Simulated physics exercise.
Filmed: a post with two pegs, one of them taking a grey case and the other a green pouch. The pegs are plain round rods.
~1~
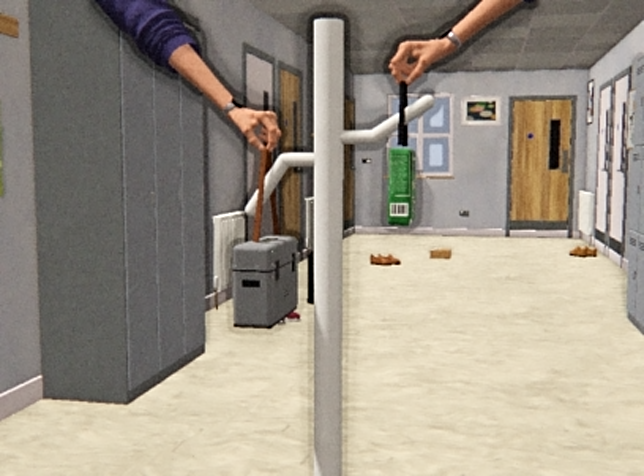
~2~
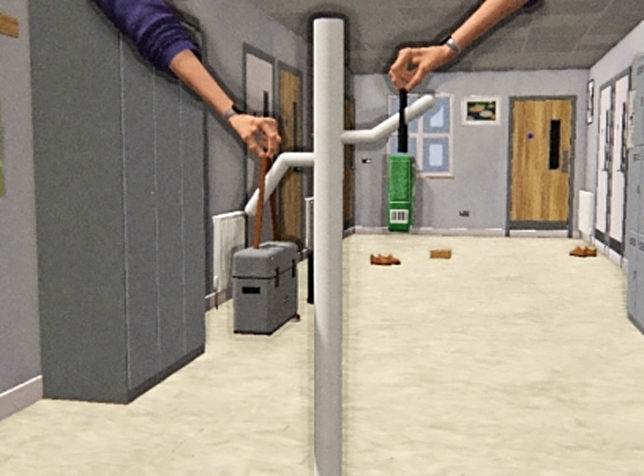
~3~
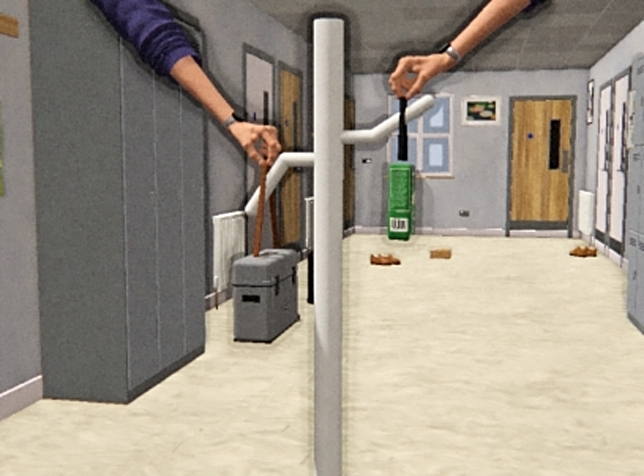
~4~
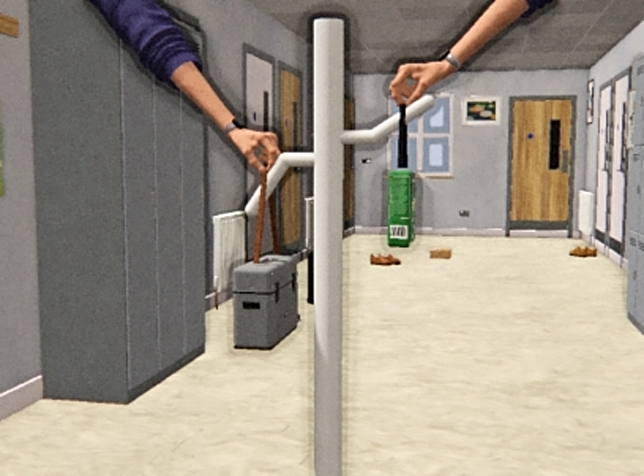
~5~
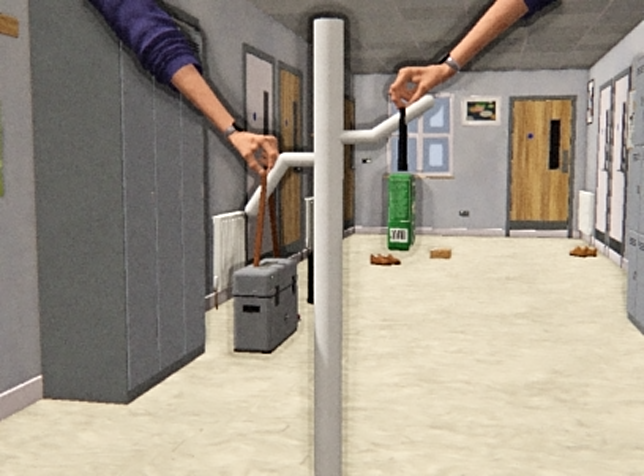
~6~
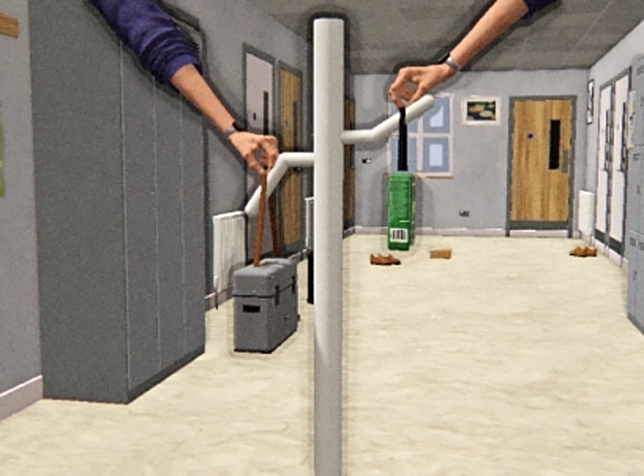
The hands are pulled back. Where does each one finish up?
The grey case finishes off its peg, the green pouch finishes on its peg.
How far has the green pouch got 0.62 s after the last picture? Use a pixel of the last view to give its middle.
At that moment it is at (334, 230).
Then, 0.34 s after the last picture, grey case falling near (268, 461); green pouch hanging near (368, 232).
Then, 0.62 s after the last picture, grey case on the floor; green pouch hanging near (334, 230).
At rest, grey case on the floor; green pouch hanging near (336, 231). The grey case drops to the floor and the green pouch remains on its peg.
